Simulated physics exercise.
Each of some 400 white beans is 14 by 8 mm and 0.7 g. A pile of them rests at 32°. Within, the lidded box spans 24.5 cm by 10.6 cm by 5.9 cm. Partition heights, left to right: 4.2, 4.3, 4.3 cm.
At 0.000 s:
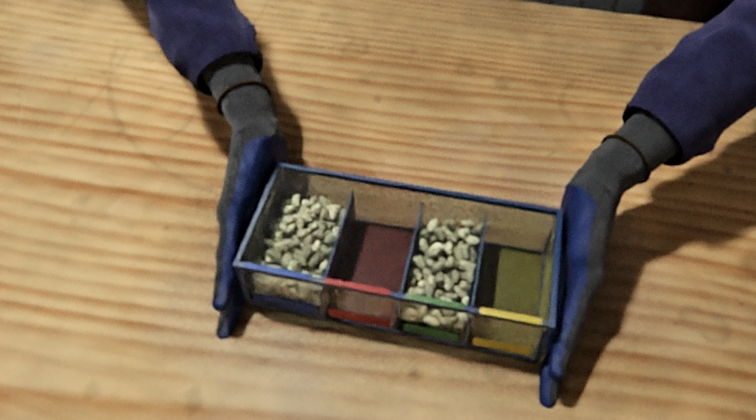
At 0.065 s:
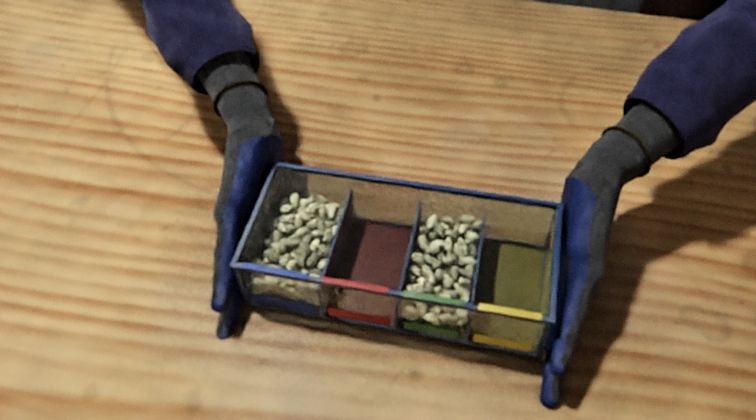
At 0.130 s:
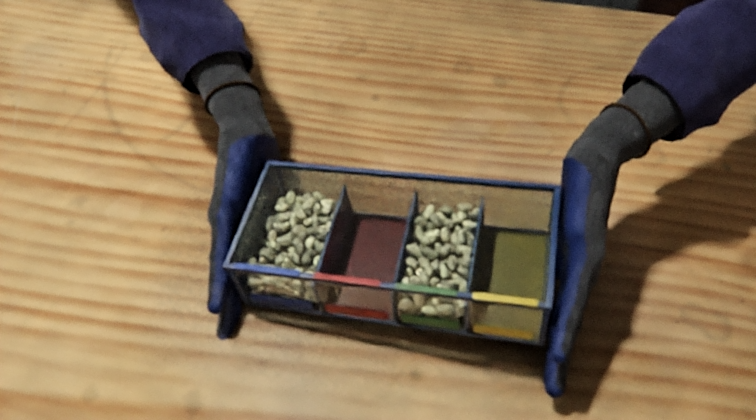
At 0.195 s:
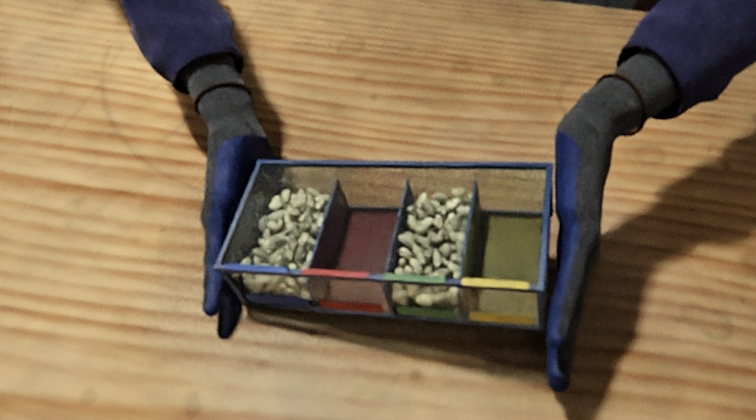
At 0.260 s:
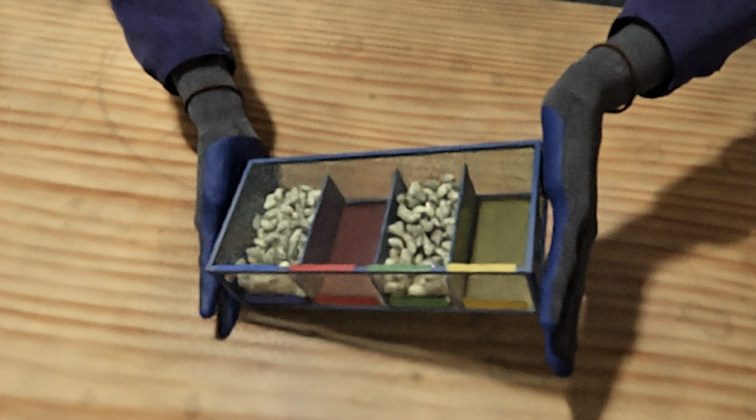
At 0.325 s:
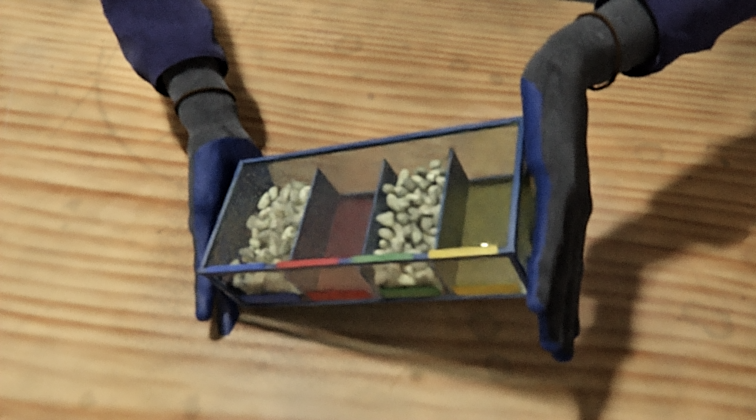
On a wooden tabletop, two hands in blue and grey gloves hold a clear, four-section box, with white beans in the blue and green sections and none in the red and yellow. The hands begin tilting it slightly, then the right hand rises further, lifting the right end above the left.
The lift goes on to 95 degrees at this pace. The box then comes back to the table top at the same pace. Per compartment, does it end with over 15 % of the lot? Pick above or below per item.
Red = below; blue = above; green = above; yellow = below.
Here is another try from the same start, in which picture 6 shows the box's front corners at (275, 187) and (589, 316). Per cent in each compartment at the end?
You'd see red at 5 percent, blue at 35, green at 45 and yellow at 15 percent.
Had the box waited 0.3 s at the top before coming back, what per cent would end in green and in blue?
Green 35, blue 65.
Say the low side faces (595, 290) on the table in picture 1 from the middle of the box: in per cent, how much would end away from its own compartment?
Something like 30 per cent of the pieces.
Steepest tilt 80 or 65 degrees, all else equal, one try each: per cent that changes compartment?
Roughly 10 percent, then roughly 5 percent.
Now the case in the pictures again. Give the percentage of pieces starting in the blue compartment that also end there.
That compartment keeps close to 100 per cent of its own pieces.
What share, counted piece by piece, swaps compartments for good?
My estimate is some 10 per cent.
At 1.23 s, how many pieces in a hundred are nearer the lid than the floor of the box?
About 50 %.
Then, at 1.23 s, tilt 94 degrees; blue 60 %, green 35 %.
Then, at 1.83 s, tilt 40 degrees; red 5 %, blue 65 %, green 35 %.
After 2.49 s, tilt 0 degrees; red 5 %, blue 65 %, green 35 %.
At rest (2.8 s), red 5 %, blue 65 %, green 35 %, yellow 0 %.
